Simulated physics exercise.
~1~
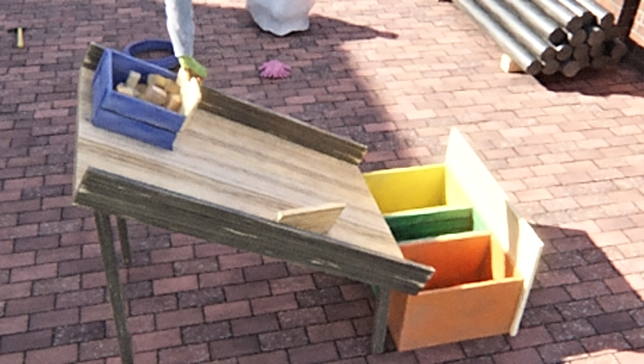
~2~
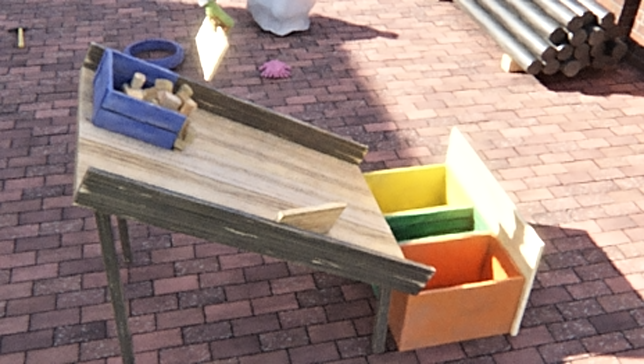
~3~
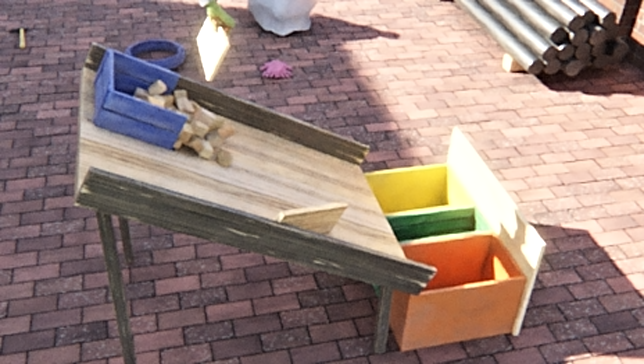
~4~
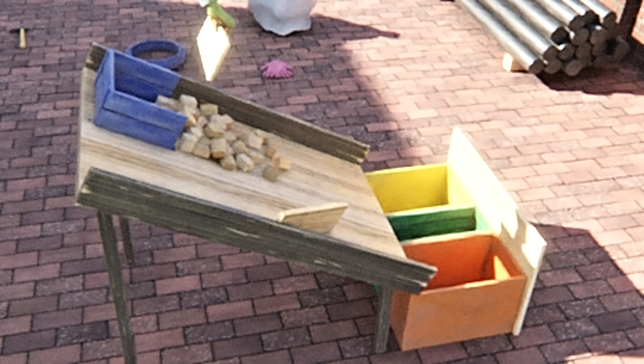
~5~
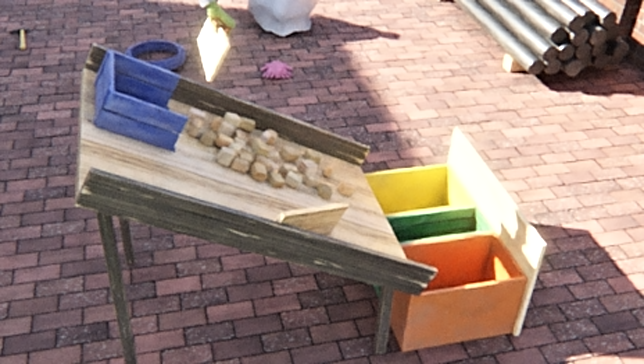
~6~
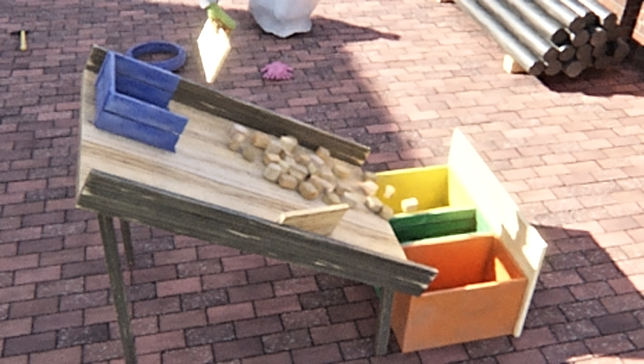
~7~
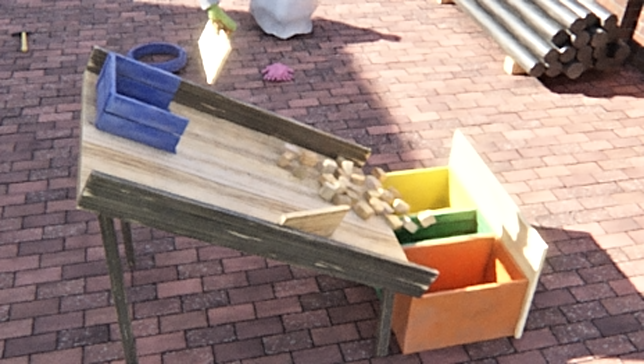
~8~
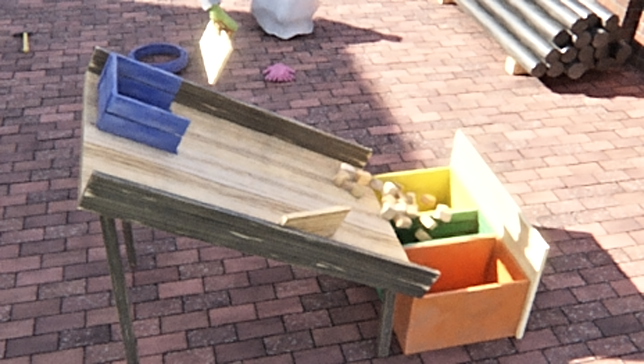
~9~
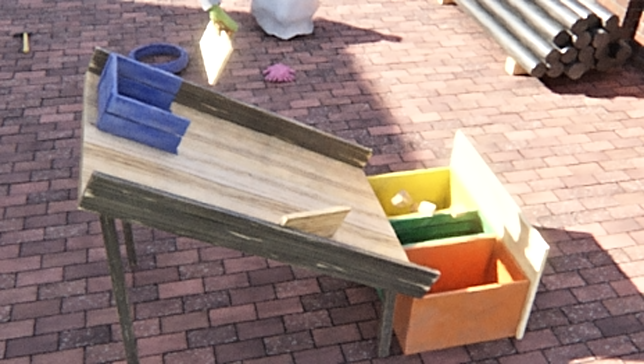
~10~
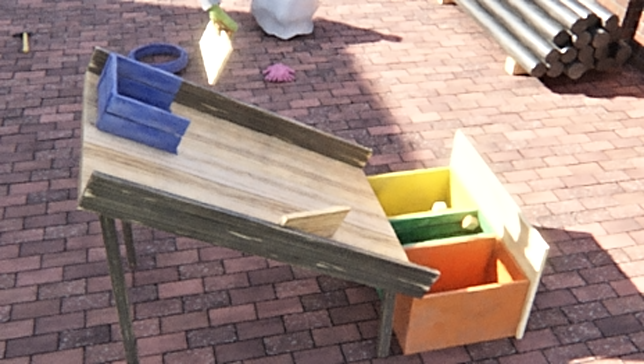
A gloved hand at the top edge lifts a pale gate away from a blue pen of wooden offcuts, high on a sloping timber table. The table stands on sunlit red brick paving, seen from above and to one side, with yellow, green and orange bins at its lower right end. The blocks spill out, spread into a loose cluster and slide down to the right, passing behind a small angled board. They drop over the edge into the yellow and green bins. Finally the table is bare, and the orange bin looks empty.
